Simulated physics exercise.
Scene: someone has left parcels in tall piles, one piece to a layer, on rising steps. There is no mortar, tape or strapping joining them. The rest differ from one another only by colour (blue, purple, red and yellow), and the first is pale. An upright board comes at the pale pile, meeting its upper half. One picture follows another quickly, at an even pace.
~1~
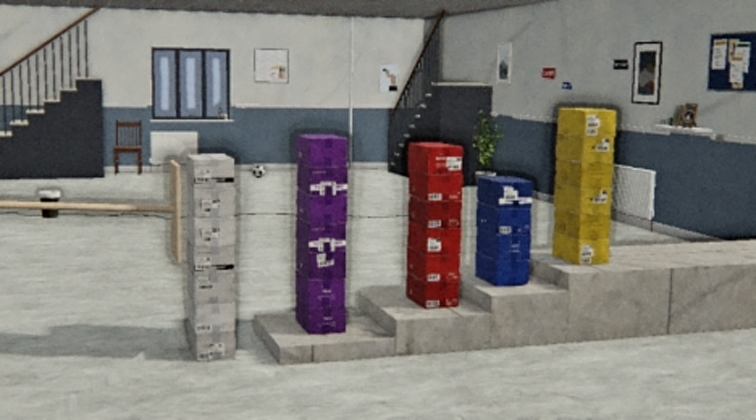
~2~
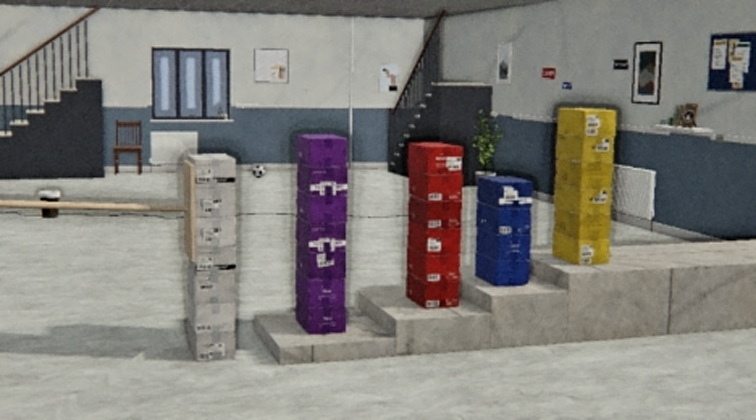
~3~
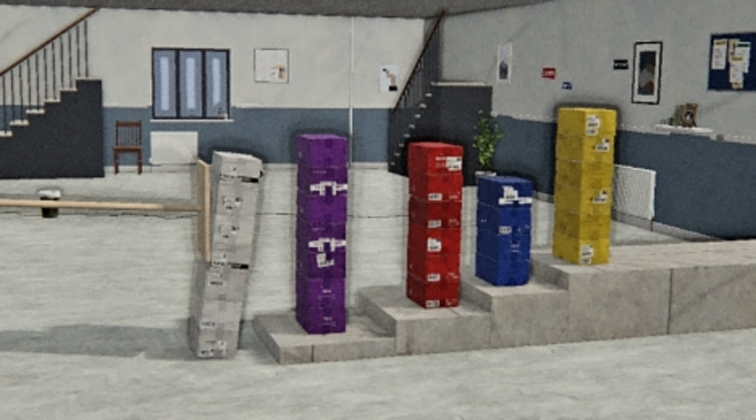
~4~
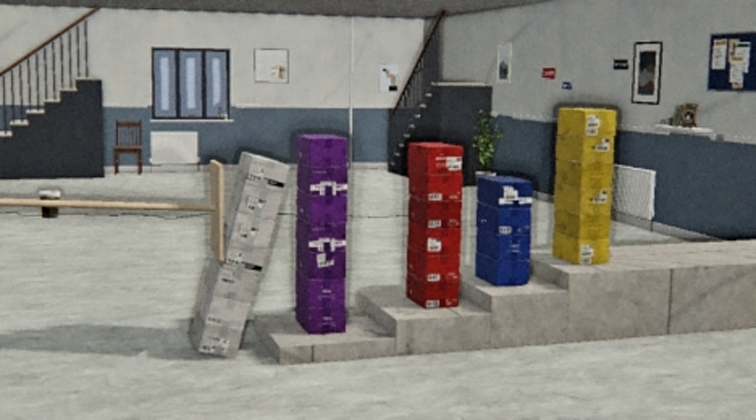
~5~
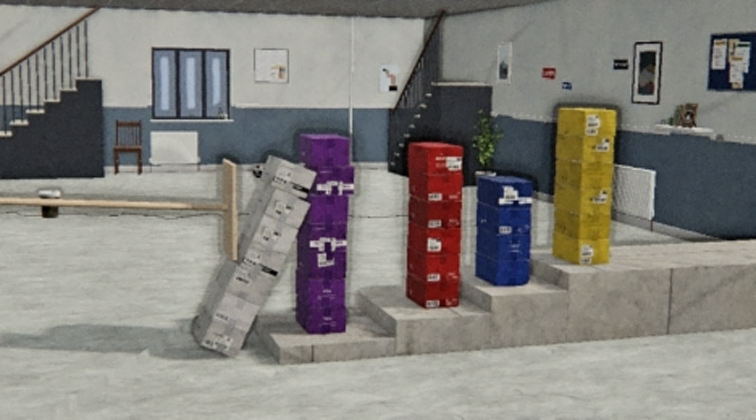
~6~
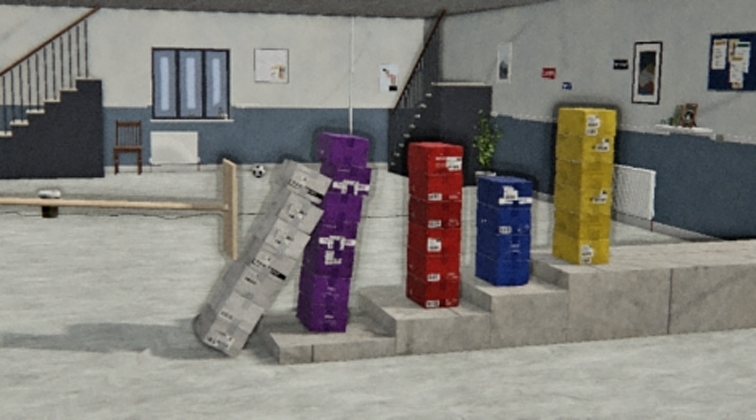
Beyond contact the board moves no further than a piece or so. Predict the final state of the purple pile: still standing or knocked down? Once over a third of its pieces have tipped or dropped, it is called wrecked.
Knocked down.
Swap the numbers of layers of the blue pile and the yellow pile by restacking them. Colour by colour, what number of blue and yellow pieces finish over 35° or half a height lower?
Blue 5, yellow 4.
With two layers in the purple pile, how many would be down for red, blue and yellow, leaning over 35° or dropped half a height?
By colour, that gives red at 0, blue at 0 and yellow at 0.
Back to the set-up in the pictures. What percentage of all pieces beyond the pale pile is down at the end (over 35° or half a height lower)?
85 in a hundred, roughly.
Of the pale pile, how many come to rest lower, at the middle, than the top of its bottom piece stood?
1, all in all.
Soon, 7 of the pale pile down; 6 of the 7 purple parcels down (6 of 23 in all colours); top purple parcel tipped clearly, half its height lower; top red parcel tipped barely.
A while on, 7 of the pale pile down; 7 of the 7 purple parcels down (13 of 23 in all colours); top purple parcel tipped steeply, some two heights lower; top blue parcel tipped well over, half its height lower.
Finally, 7 of the pale pile down; 7 of the 7 purple parcels down (19 of 23 in all colours); top purple parcel tipped steeply, some two heights lower; top yellow parcel upside down. Seen by the last camera, middles, top purple parcel near (466, 210).
